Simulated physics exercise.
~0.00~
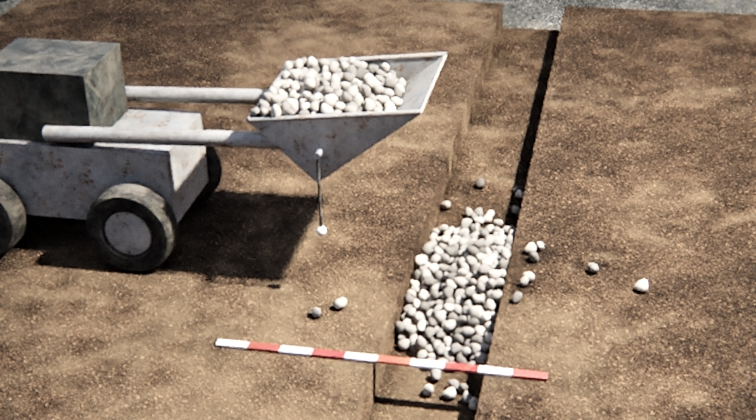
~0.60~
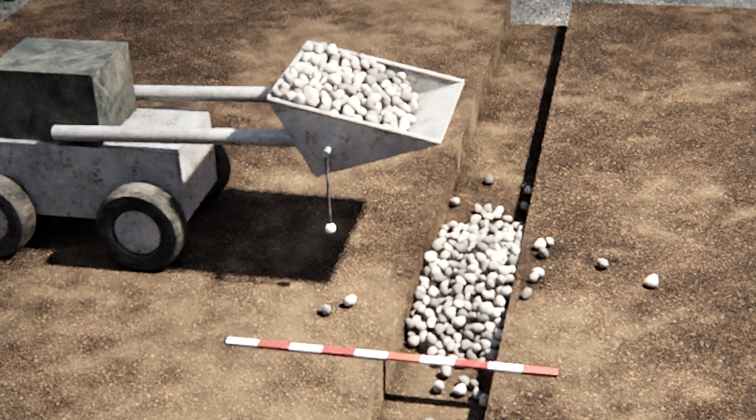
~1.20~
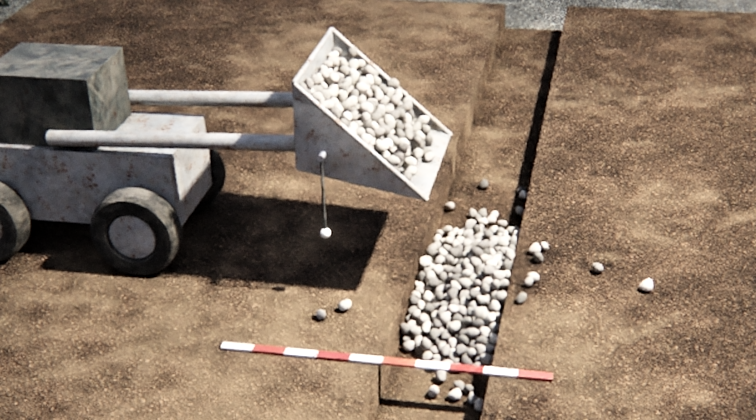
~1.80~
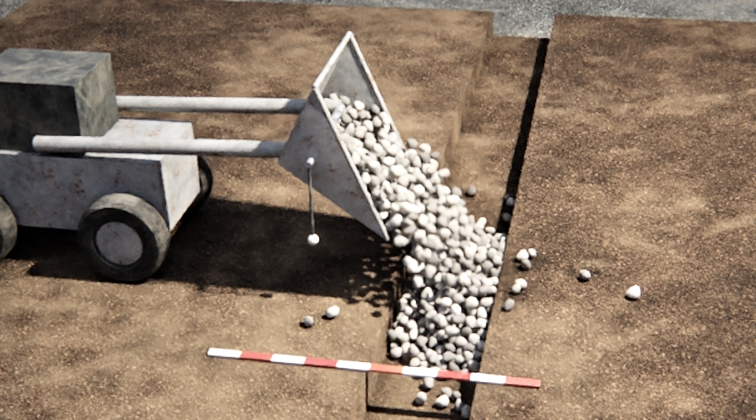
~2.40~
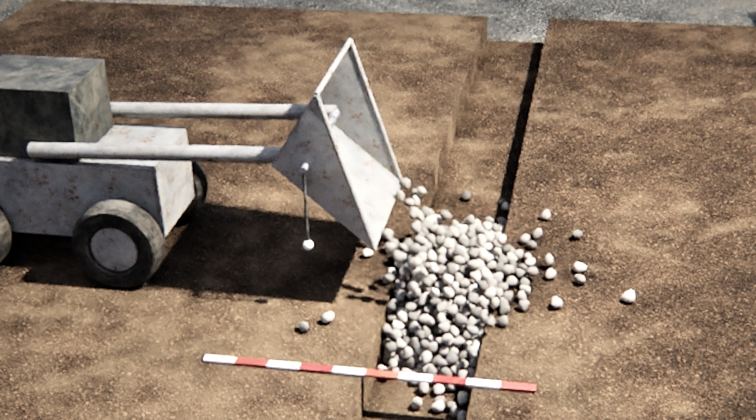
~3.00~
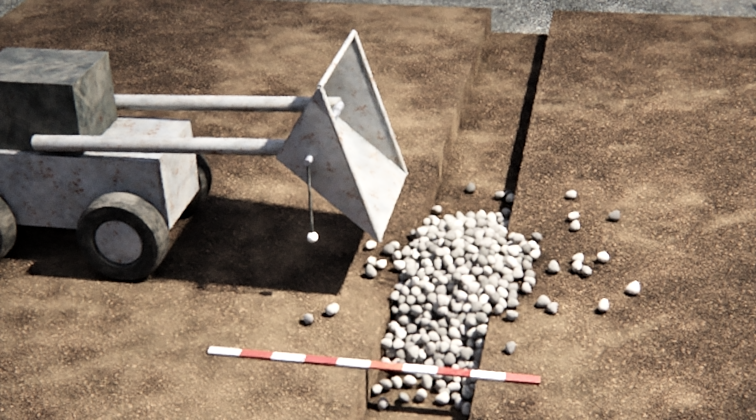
On a patch of rough brown earth cut by a trench, seen from above at a slight sway, a grey loader with dark wheels stands at the left, its pale bucket heaped with whitish stones. More stones already lie in the trench, with a few scattered around it, and a red and white striped staff lies across the near end. The bucket tips forward to the right, steeper and steeper, until its stones pour into the trench. It stays tilted and empty, while a broader heap fills that part of the trench and a few stray stones rest beyond the far edge.
